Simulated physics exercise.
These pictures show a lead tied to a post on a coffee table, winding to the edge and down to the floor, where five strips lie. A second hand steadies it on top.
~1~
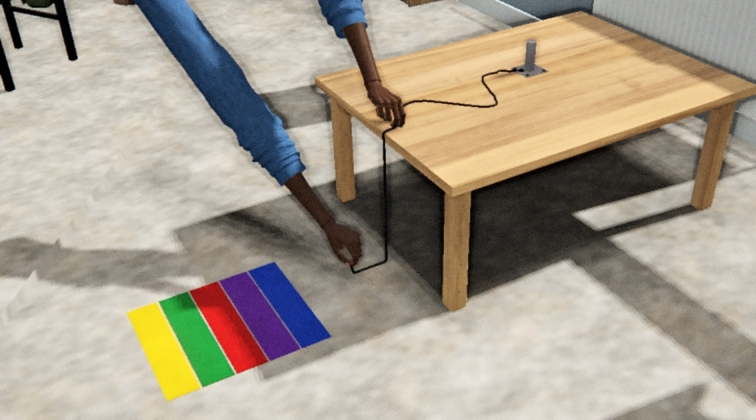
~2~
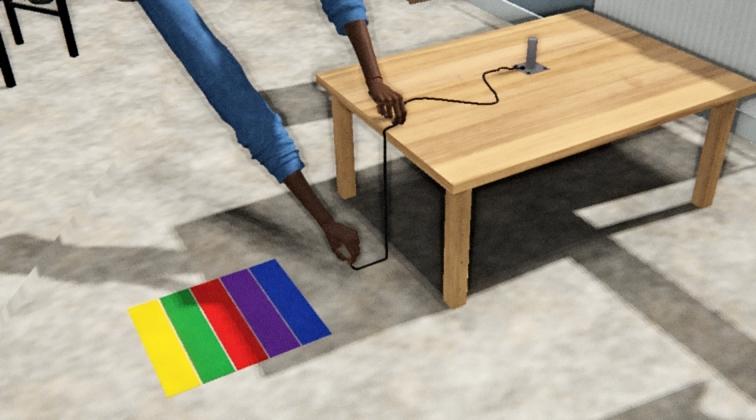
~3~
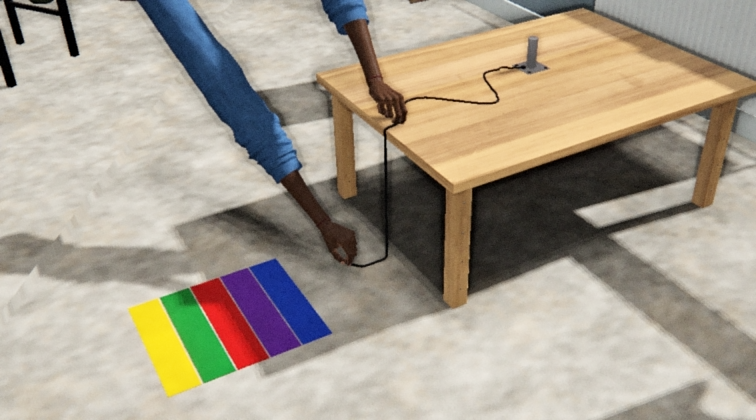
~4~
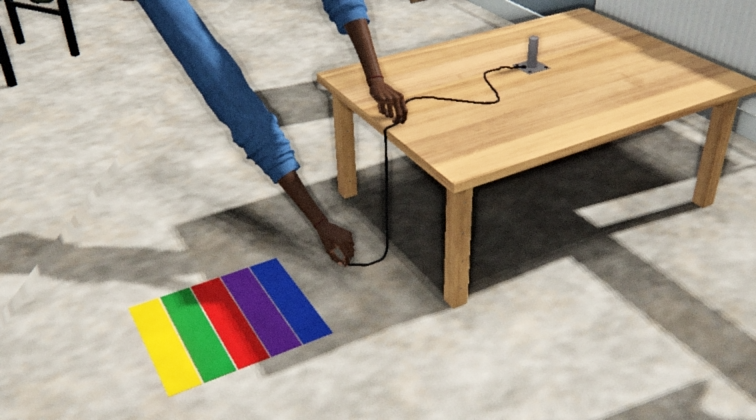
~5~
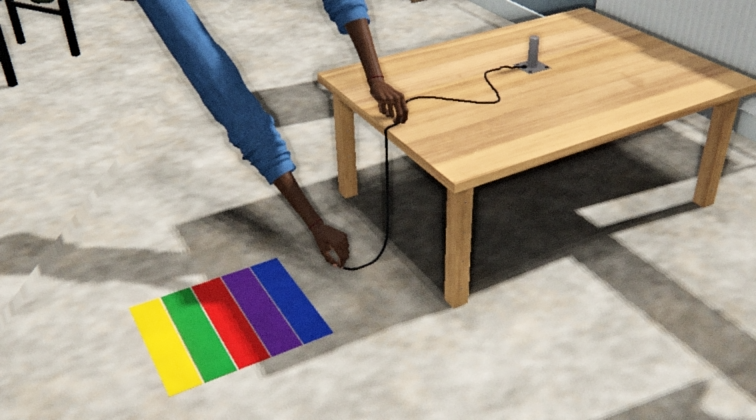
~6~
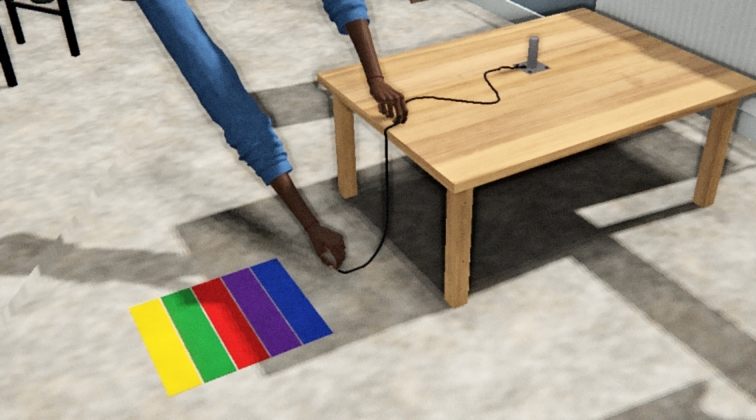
A hand near the floor draws the end of a dark cord slightly left.
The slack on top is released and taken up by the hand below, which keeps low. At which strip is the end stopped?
The yellow one.
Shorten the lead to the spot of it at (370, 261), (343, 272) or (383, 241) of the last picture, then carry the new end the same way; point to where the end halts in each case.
Try by try, around (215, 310), (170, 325) and (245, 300).
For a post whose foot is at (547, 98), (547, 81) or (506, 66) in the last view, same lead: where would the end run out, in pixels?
In that order: (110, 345), (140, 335) and (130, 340).
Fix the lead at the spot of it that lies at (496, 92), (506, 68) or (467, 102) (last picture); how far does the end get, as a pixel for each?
Near (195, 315), (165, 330) and (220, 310).
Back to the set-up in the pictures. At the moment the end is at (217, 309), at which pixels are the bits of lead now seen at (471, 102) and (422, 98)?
Near (420, 109) and (382, 128).
Soon after, end near (217, 309); over red.
After that, end near (178, 322); over green.
At the stop, end near (155, 331); over yellow. It halts on the yellow strip.
